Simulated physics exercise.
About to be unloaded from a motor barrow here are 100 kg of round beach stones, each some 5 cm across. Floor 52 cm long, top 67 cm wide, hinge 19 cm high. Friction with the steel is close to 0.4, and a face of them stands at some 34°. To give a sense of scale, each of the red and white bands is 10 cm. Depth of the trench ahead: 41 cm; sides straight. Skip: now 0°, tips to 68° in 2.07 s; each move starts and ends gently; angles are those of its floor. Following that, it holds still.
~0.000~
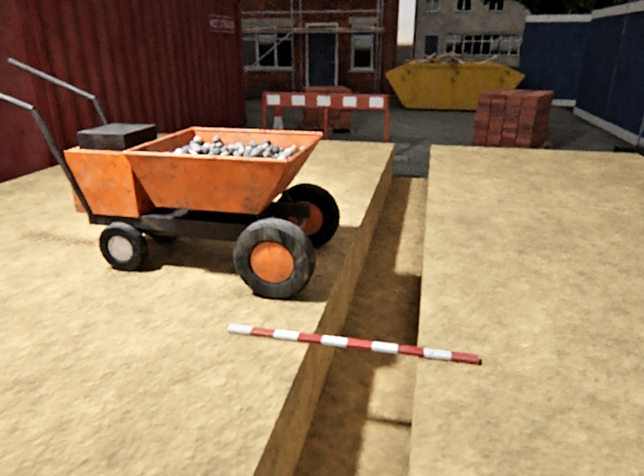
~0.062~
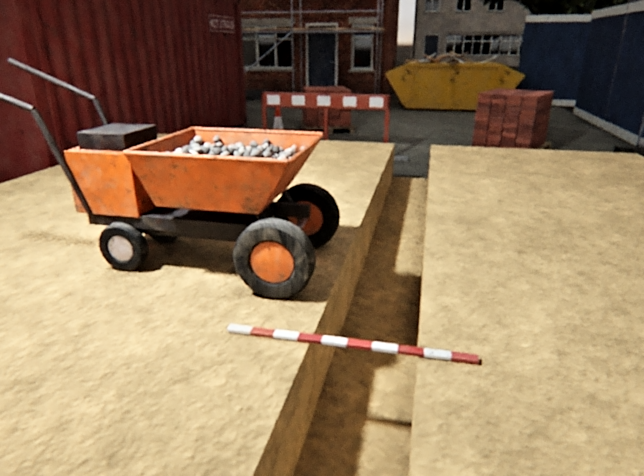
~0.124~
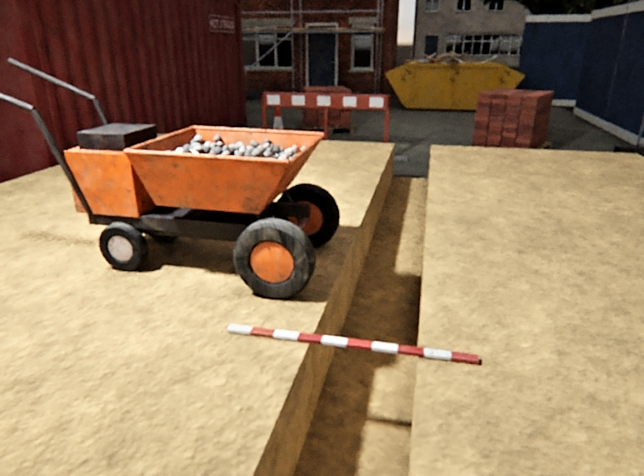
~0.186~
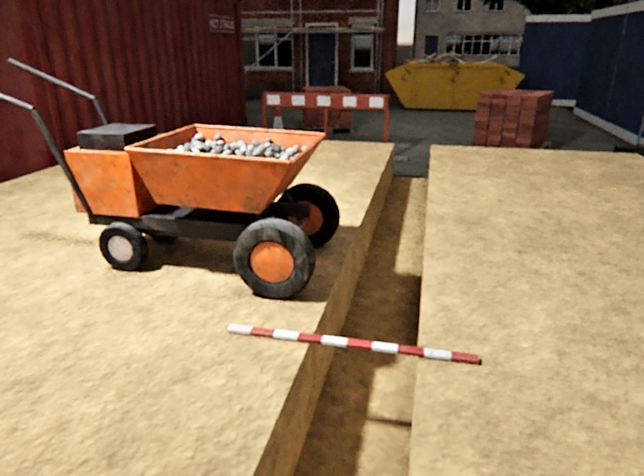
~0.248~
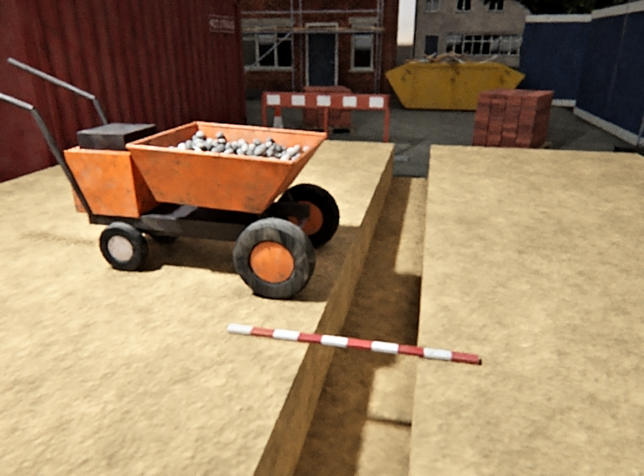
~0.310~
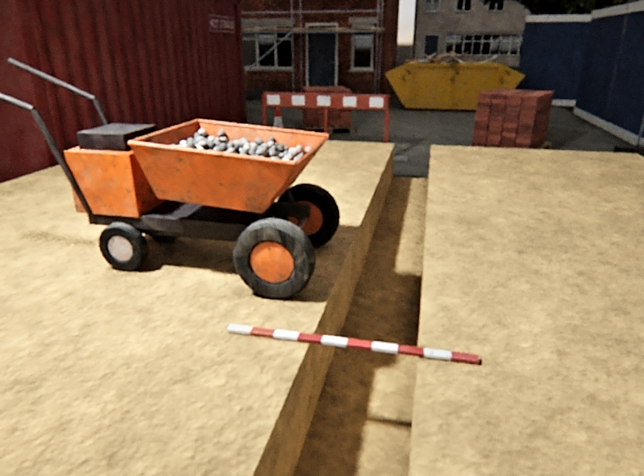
To begin with, an orange motor barrow loaded with grey stones sits motionless on sandy ground beside a straight trench, with a red and white banded pole lying across the gap. Then its skip slowly tilts slightly, the back rising a little toward the right, while the wheels stay still.
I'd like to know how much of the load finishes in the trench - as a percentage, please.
Somewhere near 72 per cent of it finishes in the trench.
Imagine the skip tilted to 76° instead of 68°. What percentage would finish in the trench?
Roughly 65 per cent would end in the trench.
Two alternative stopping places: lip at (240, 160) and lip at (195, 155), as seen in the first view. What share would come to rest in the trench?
Close to 100 percent in the first case, 75 percent in the second.
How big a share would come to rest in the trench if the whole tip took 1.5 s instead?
Roughly 65 per cent.
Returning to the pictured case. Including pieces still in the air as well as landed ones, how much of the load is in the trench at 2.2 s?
At that moment: Approx. 35 %.
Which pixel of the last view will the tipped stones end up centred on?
At about pixel (401, 337) in the last view.
After 1.5 s the floor is at 57°; 99 % in the skip, 1 % in the trench; the foremost stones are at (394, 226).
After 2.2 s the floor is at 68°; 47 % in the skip, 33 % in the trench, 20 % past the trench; the foremost stones are at (509, 283).
After 2.5 s the floor is at 68°; 25 % in the skip, 47 % in the trench, 28 % past the trench; the foremost stones are at (553, 281).
After 4.5 s the floor is at 68°; 0 % in the skip, 72 % in the trench, 28 % past the trench; the foremost stones are at (580, 286).
